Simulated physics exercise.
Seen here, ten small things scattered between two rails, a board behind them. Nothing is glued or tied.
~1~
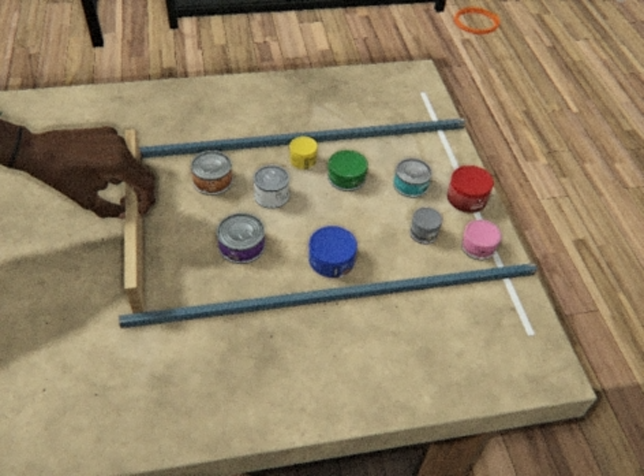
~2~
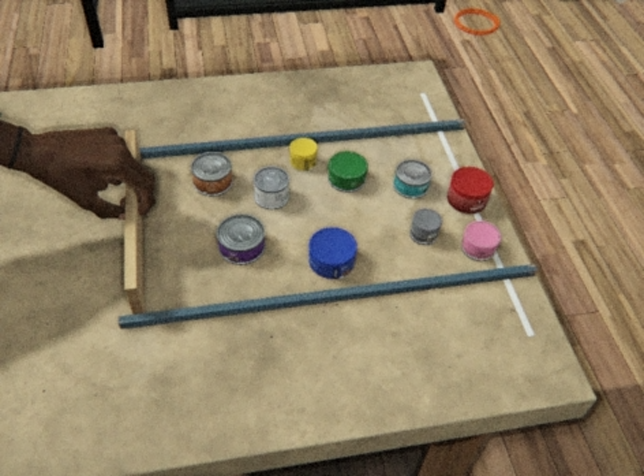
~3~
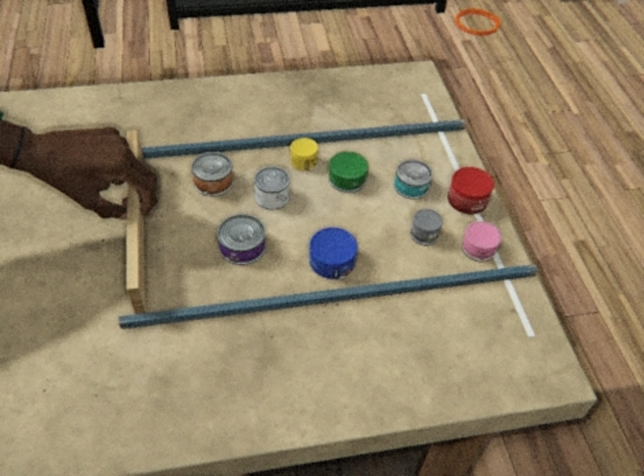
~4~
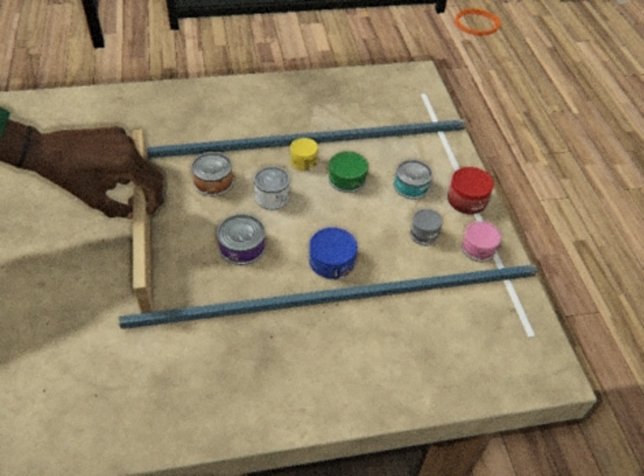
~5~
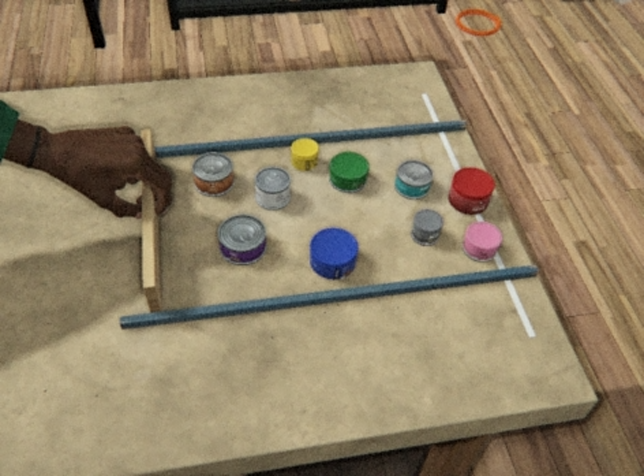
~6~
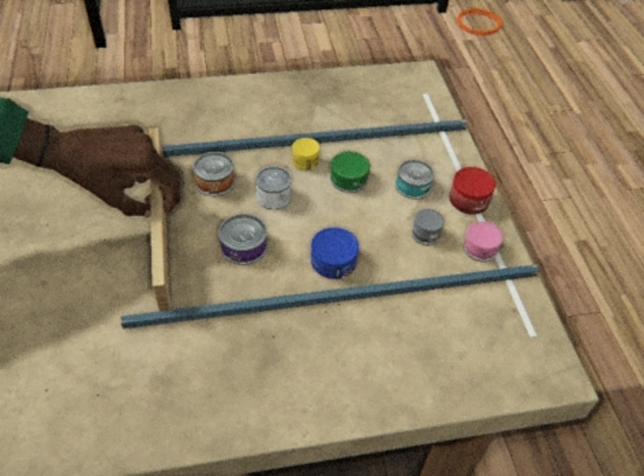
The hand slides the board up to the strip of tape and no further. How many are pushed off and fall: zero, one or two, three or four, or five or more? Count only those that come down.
Here the number that fall off is five or more.
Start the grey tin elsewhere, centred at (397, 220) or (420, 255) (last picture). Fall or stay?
The grey tin comes down; comes down.
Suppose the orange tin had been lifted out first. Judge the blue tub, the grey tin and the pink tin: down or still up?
The blue tub is kept, the grey tin falls, the pink tin goes over.
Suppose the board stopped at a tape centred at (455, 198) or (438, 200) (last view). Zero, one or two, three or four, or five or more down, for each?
For each place: Three to four; either one or two.
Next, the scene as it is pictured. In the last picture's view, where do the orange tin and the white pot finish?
First (474, 152), then (484, 177).
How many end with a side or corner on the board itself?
It touches 5.
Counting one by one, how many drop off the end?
The count is 5.
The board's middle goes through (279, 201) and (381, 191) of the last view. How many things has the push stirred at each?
5 and 9.
Soon after, none off yet; red tub at rest near (472, 191); pink tin at rest near (483, 242); turquoise pot at rest near (415, 179).
Then, none off yet; red tub at rest near (472, 191); pink tin at rest near (483, 242); turquoise pot moving near (425, 181).
Further on, none off yet; red tub tipped well over near (530, 212); pink tin moved a little near (502, 248); turquoise pot moved well along near (493, 186).
By the end, the number that fall off is five or more; fallen, green tin, grey tin, turquoise pot, pink tin and red tub.
